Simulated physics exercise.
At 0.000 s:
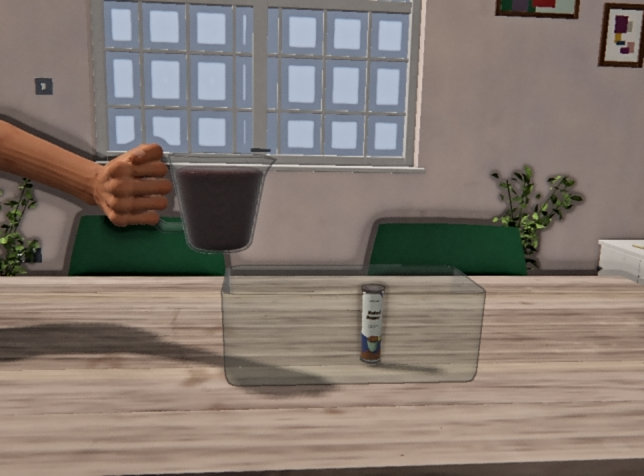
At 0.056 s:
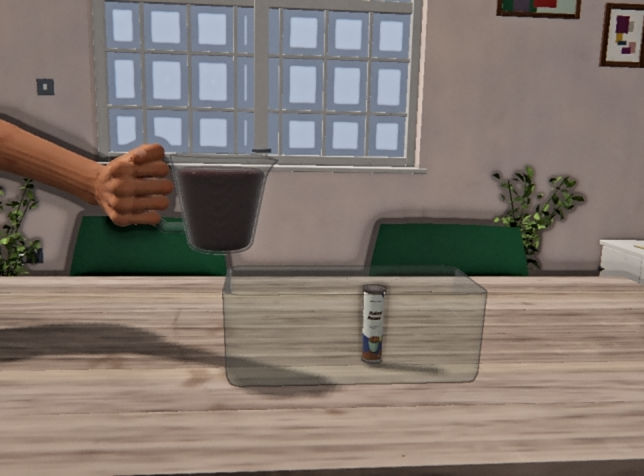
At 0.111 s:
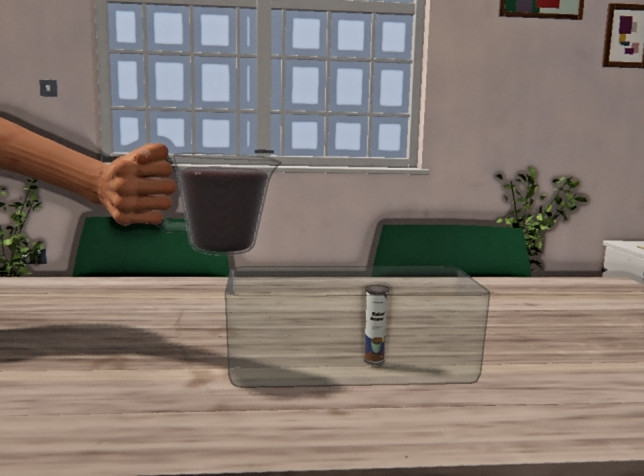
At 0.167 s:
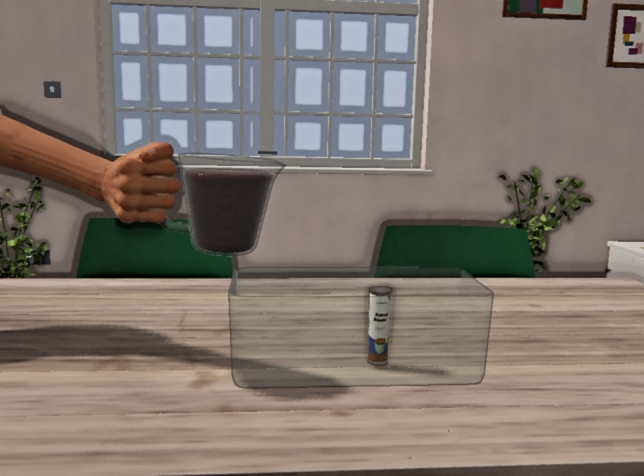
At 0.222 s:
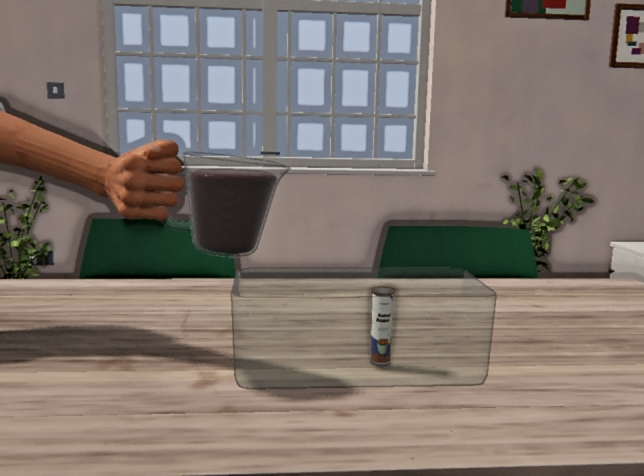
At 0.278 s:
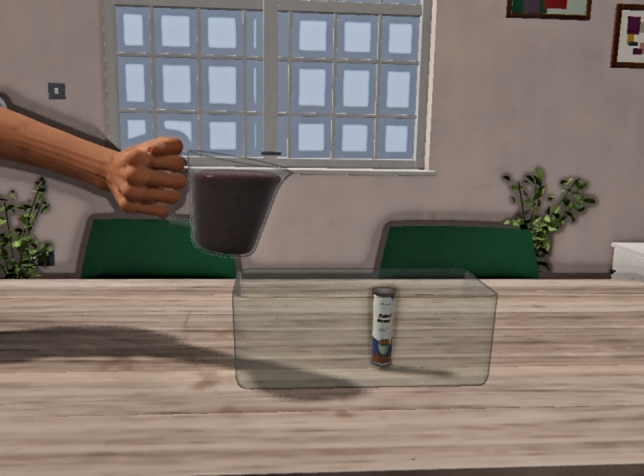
A hand slowly tilting a measuring jug of dark liquid slightly rightwards above a clear long basin holding a small upright tin.
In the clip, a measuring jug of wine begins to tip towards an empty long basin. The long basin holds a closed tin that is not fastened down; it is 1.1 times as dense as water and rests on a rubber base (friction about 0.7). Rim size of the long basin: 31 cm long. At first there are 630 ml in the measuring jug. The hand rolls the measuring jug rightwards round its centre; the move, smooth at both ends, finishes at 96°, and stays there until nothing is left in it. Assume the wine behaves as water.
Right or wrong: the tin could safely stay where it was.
Right, it remains upright.
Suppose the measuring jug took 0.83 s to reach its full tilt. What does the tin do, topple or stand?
Outcome - the tin stays erect.
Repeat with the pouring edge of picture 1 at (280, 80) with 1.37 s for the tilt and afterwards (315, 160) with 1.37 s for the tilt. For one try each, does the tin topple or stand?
Trial 1 - tin tips; trial 2 - tin tips.
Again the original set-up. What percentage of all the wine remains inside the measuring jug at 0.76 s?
Close to 78 percent of the liquid remains at that time.
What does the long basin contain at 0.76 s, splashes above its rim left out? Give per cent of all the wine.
Roughly 8 per cent.
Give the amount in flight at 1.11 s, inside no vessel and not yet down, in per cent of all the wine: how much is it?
Near 12 per cent, I'd say.
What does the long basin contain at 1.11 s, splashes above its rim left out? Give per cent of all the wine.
About 62 %.
Then, 0.76 s in, the tilt is 56° and 78 per cent is still to pour; the tin stands where it began.
Then, 1.11 s in, the tilt is 87° and 26 per cent is still to pour; the tin stands where it began.
Then, 1.47 s in, the tilt is 96° and 1 per cent is still to pour; the tin stands where it began.
Then, 1.87 s in, the tilt is 96° and 0 per cent is still to pour; the tin stands where it began.
Finally, the tin stands where it began.
